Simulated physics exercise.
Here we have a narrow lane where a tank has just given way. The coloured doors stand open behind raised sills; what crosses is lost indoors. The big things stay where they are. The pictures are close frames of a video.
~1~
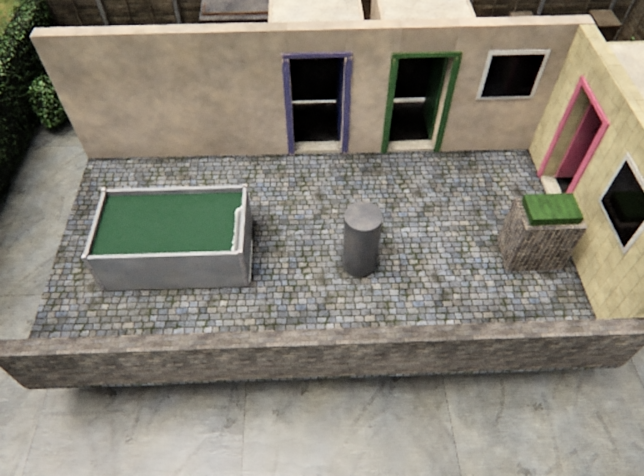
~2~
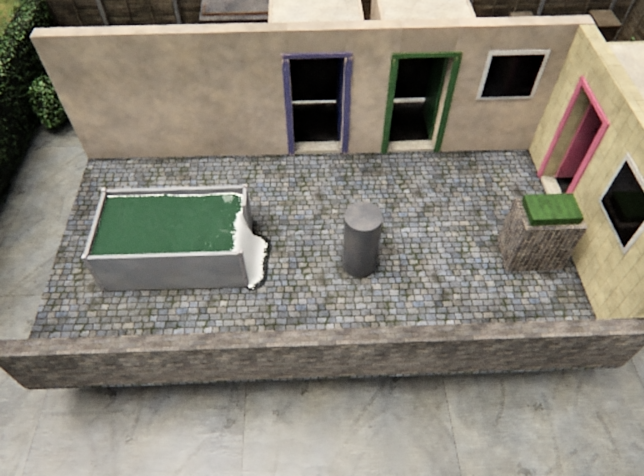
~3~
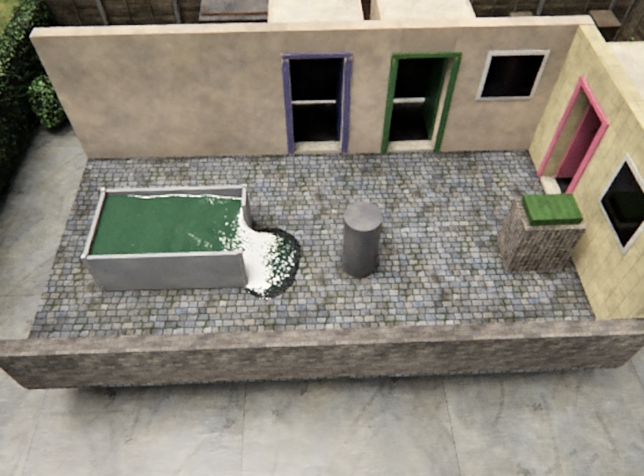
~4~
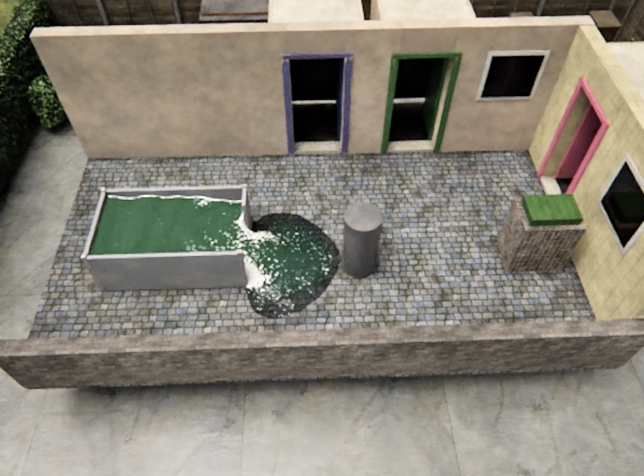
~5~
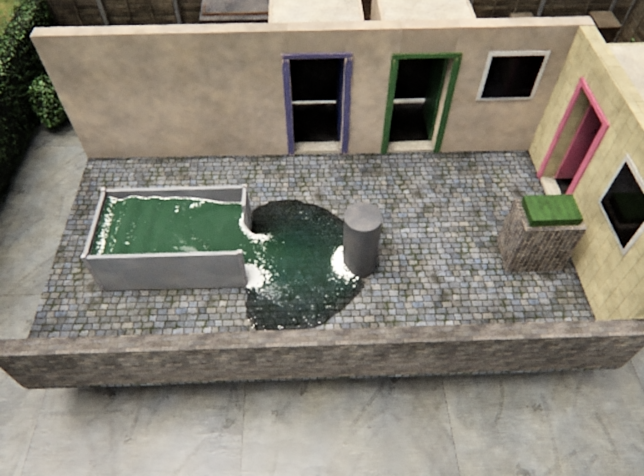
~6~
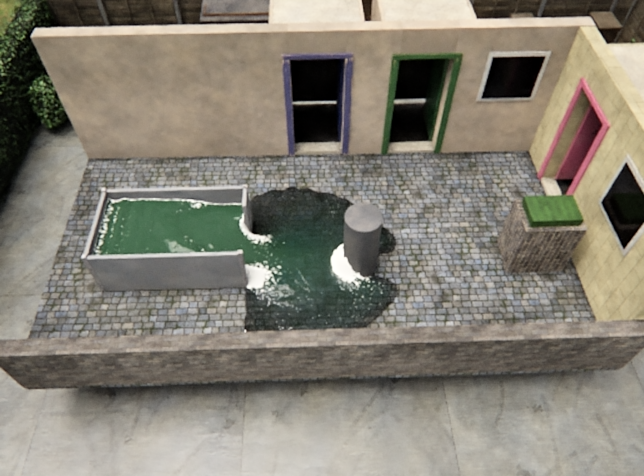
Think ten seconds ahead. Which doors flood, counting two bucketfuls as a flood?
The blue door stays under that; the pink door takes more than that; the green door takes more than that.
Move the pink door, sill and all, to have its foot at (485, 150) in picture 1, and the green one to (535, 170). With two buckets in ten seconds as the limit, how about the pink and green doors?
My reading: The pink door takes more; the green door floods.
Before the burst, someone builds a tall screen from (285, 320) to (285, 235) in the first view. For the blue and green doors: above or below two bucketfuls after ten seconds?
One by one: The blue one lets more in; the green one lets less in.
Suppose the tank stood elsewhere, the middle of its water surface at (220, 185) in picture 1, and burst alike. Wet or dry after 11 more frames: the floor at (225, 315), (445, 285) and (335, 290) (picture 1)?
One after the other: Clear, covered, wet.
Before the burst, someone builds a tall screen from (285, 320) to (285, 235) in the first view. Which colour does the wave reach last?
The door marked pink.
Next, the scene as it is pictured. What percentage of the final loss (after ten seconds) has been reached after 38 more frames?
About 70 per cent.
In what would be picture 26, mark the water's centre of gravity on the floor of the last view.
Close to (361, 257).
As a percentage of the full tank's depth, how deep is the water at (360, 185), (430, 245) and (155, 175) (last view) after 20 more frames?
Roughly 4, 2 and 0 per cent, in turn.
A moment on, water covers 35 % of the floor; the blue door not reached, the pink door not reached, the green door not reached.
Next, water covers 55 % of the floor; the blue door wet at the sill, nothing in, the pink door wet at the sill, nothing in, the green door under two buckets in.
Then, water covers 55 % of the floor; the blue door wet at the sill, nothing in, the pink door over two buckets in, the green door over two buckets in.
Later, water covers 70 % of the floor; the blue door wet at the sill, nothing in, the pink door far over two buckets in, the green door over two buckets in.
In the end, water covers 85 % of the floor; the blue door wet at the sill, nothing in, the pink door far over two buckets in, the green door far over two buckets in.
